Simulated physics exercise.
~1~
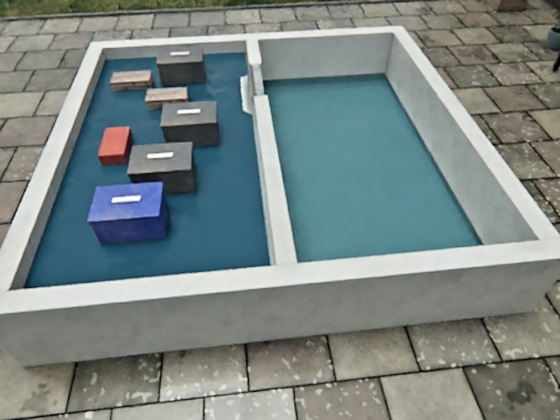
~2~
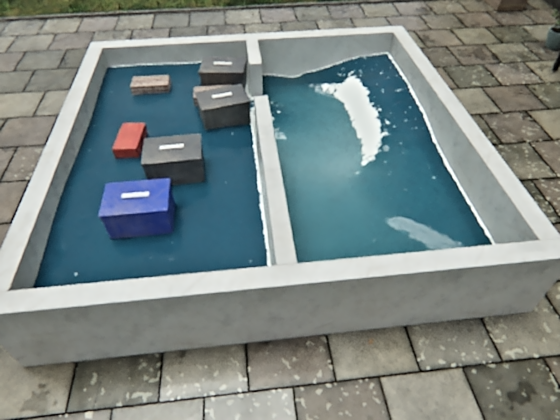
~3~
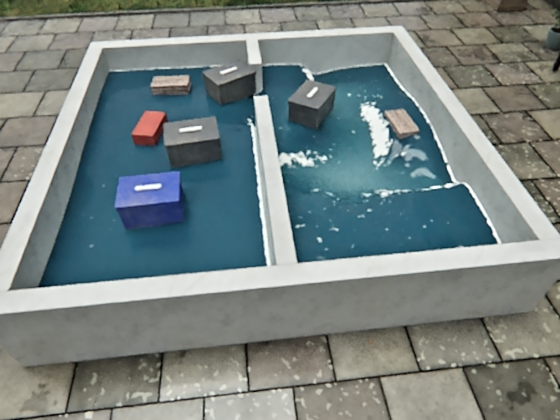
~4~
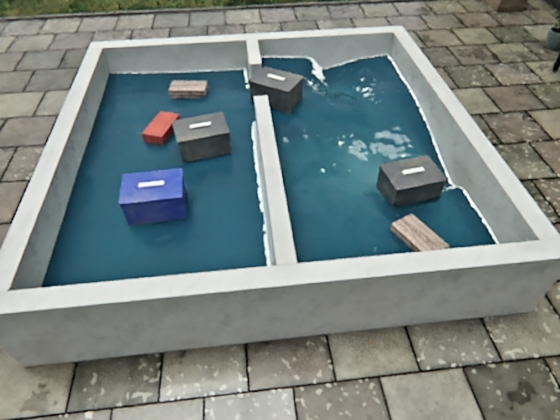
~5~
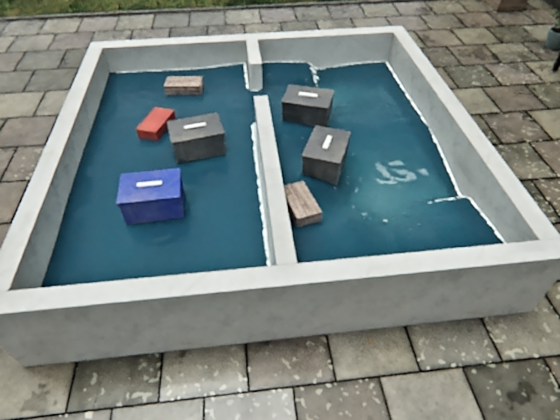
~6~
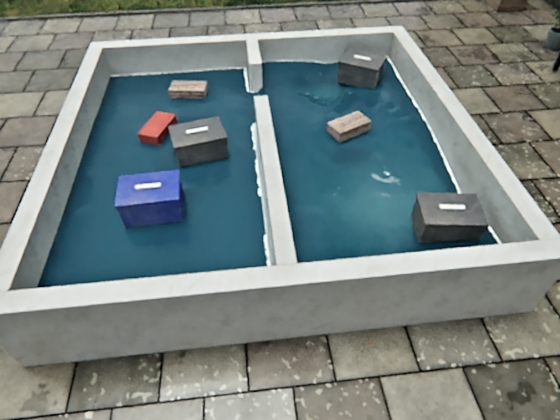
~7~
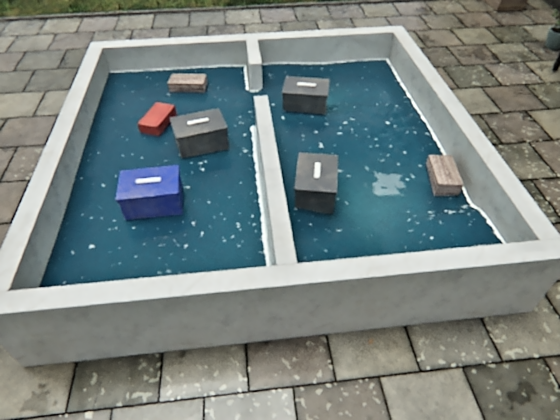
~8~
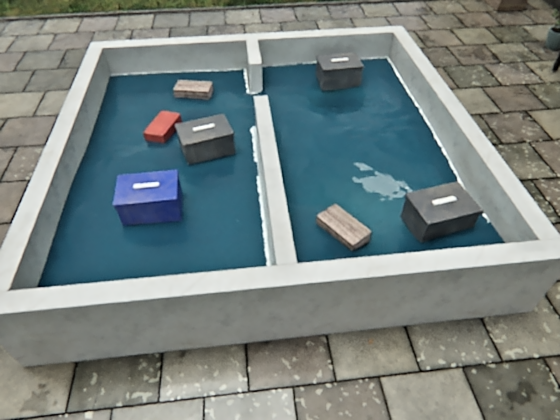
In a divided concrete basin on a paved patio, water surged rightward through the gap, carrying two dark boxes and a brown block across, where they drifted and swirled around while the blue box, red block and others stayed floating on the left.
